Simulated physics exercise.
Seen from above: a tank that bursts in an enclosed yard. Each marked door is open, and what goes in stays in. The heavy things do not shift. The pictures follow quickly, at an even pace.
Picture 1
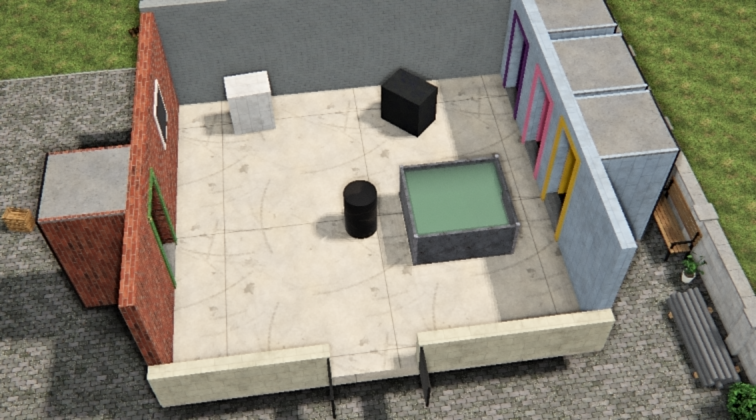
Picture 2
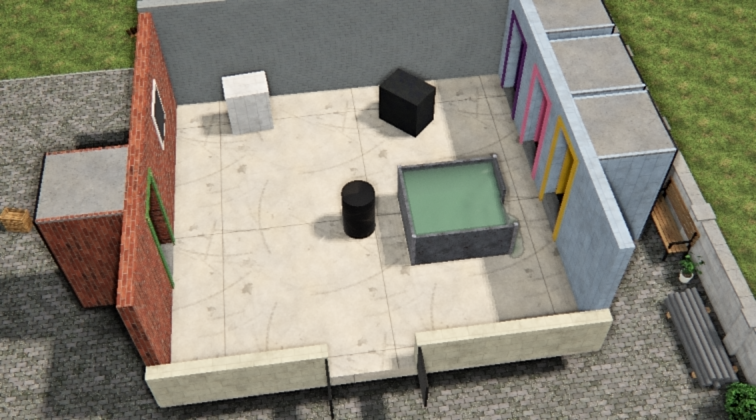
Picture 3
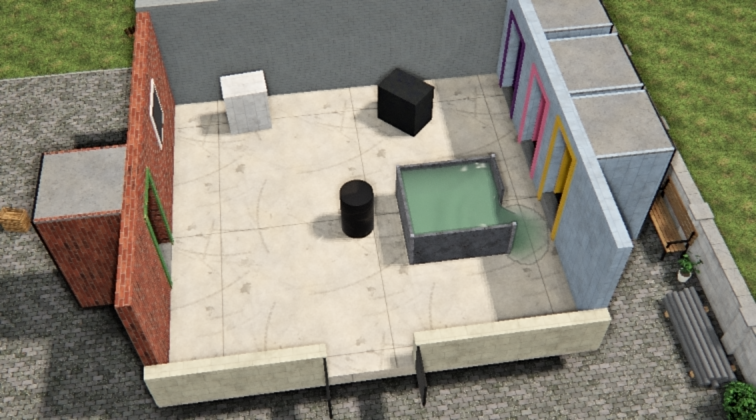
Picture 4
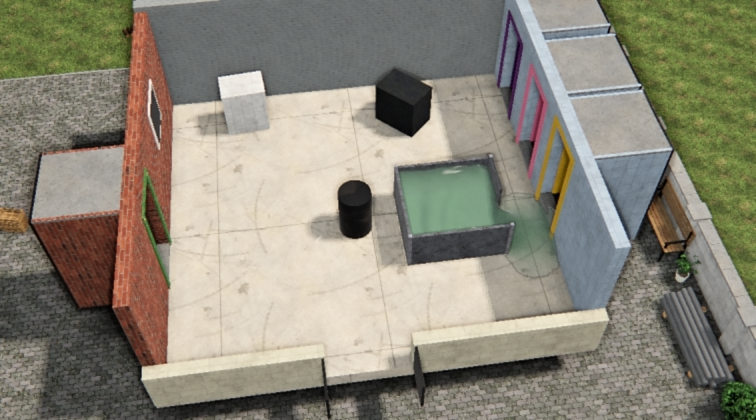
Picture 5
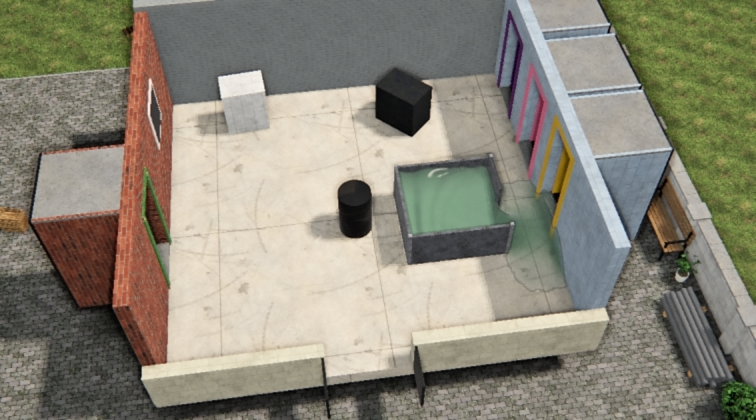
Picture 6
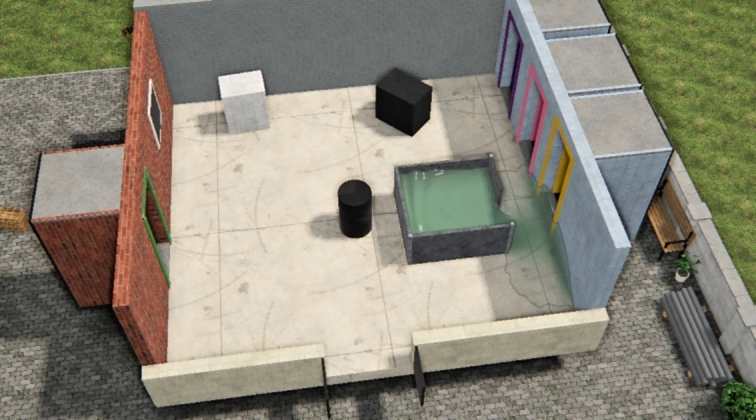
The clip shows a walled yard from above, with a square tank of green water near a blue wall; water pours from the tank's right side and spreads across the pale floor towards the wall and the front.
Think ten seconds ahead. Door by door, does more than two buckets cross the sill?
In the end: The pink door admits no more than that; the yellow door lets in a lot; the green door admits no more than that; the purple door lets in a lot.
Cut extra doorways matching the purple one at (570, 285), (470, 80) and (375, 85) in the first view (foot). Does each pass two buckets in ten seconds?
As listed: Goes over, goes over, lets less in.
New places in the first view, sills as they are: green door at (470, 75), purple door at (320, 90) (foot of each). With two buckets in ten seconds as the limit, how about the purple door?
My reading: The purple door stays under.
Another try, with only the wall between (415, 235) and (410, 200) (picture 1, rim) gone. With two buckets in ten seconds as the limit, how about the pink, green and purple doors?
Then: The pink door is under, the green door floods, the purple door stays under.
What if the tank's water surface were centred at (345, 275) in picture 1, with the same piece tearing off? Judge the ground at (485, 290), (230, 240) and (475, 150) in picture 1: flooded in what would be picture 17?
As listed: Awash, no water, dry.
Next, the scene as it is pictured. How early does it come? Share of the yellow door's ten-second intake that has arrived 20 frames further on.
Close to 100 %.
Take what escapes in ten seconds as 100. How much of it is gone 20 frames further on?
I make it 60 per cent.
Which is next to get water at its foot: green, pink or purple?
That is the pink-painted one.
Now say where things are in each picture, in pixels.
Still water in the open tank at (458, 198), in the first frame.
Water pours out at (505, 226) and has run to (513, 256), in the second frame.
Water pours out at (503, 226) and has run to (535, 215), in the third frame.
The front is at (559, 263), out from the gap at (501, 228), in the fourth frame.
Water pours out at (501, 227) and has run to (565, 281), in the fifth frame.
Water pours out at (501, 227) and has run to (573, 303), in the sixth frame.
A moment on, water covers 15 % of the floor; the pink door wet at the sill, nothing in, the yellow door far over two buckets in, the green door not reached, the purple door not reached.
Next, water covers 25 % of the floor; the pink door wet at the sill, nothing in, the yellow door far over two buckets in, the green door not reached, the purple door wet at the sill, nothing in.
Then, water covers 45 % of the floor; the pink door wet at the sill, nothing in, the yellow door far over two buckets in, the green door not reached, the purple door wet at the sill, nothing in.
Later, water covers 75 % of the floor; the pink door wet at the sill, nothing in, the yellow door far over two buckets in, the green door wet at the sill, nothing in, the purple door under two buckets in.
In the end, water covers 95 % of the floor; the pink door wet at the sill, nothing in, the yellow door far over two buckets in, the green door wet at the sill, nothing in, the purple door over two buckets in.
